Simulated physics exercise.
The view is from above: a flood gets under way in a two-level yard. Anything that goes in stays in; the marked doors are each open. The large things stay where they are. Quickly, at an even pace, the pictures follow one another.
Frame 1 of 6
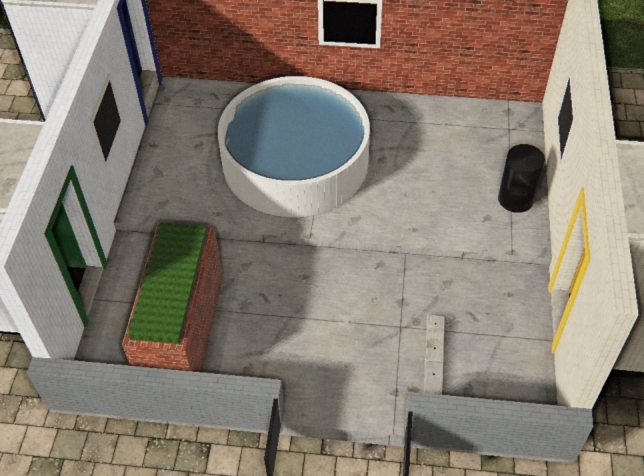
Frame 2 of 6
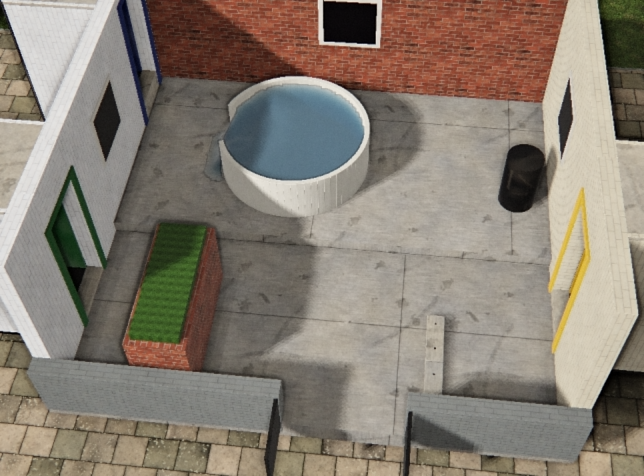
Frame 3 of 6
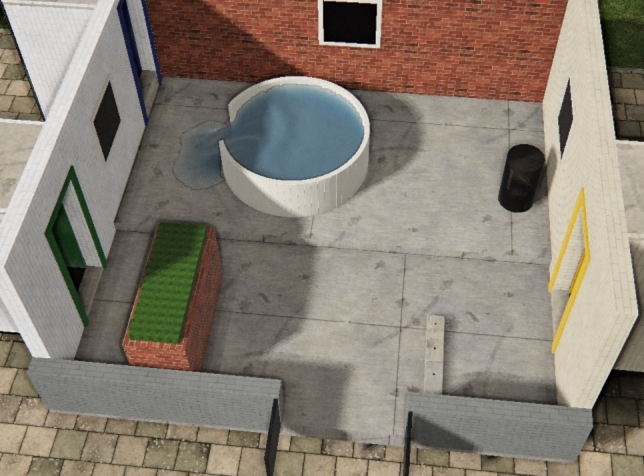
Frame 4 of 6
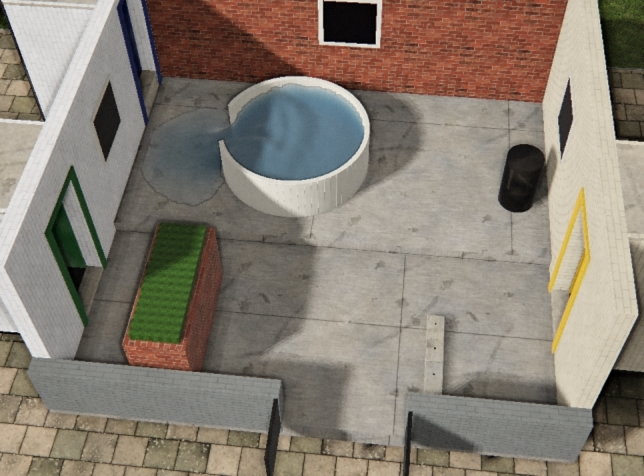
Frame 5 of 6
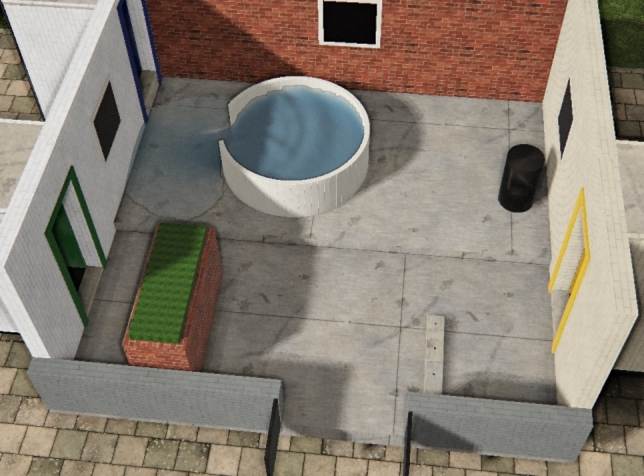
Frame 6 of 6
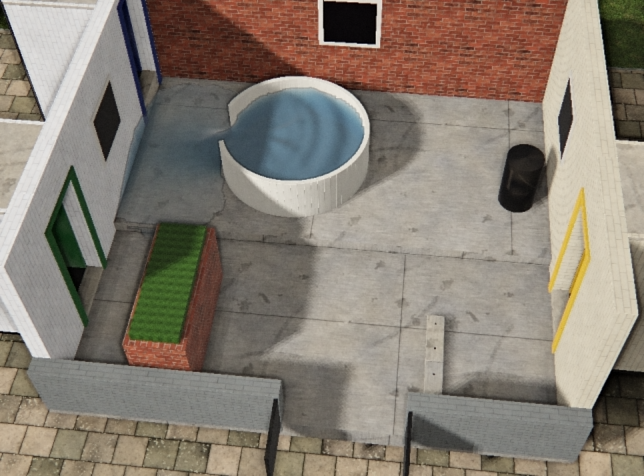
In a walled yard, water pours from a gap in the round pool and spreads left.
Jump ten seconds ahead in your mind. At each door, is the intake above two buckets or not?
The yellow door keeps to the limit; the blue door keeps to the limit; the green door goes over the limit.
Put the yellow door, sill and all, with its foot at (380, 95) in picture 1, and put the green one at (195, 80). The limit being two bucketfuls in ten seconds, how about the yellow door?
Log - yellow door: Short of the mark.
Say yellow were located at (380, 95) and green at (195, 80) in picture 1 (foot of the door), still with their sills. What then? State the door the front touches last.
Answer: The yellow-painted one.
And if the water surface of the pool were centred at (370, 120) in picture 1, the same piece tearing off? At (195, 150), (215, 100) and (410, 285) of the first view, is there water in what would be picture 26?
In turn: Wet, covered, no water.
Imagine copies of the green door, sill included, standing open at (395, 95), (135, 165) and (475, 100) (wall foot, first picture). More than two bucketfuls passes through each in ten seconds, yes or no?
In sequence: Falls short, exceeds it, falls short.
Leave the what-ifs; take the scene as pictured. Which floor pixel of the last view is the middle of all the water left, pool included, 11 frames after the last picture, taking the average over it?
I'd mark it close to (241, 164).
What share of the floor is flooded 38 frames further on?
It works out to about 60 in a hundred.
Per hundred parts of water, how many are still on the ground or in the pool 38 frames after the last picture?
Around 96 parts in a hundred.
A moment on, water covers 15 % of the floor; the yellow door not reached, the blue door wet at the sill, nothing in, the green door wet at the sill, nothing in.
Next, water covers 25 % of the floor; the yellow door not reached, the blue door under two buckets in, the green door wet at the sill, nothing in.
Then, water covers 35 % of the floor; the yellow door not reached, the blue door under two buckets in, the green door wet at the sill, nothing in.
Later, water covers 60 % of the floor; the yellow door wet at the sill, nothing in, the blue door under two buckets in, the green door far over two buckets in.
In the end, water covers 85 % of the floor; the yellow door wet at the sill, nothing in, the blue door under two buckets in, the green door far over two buckets in.
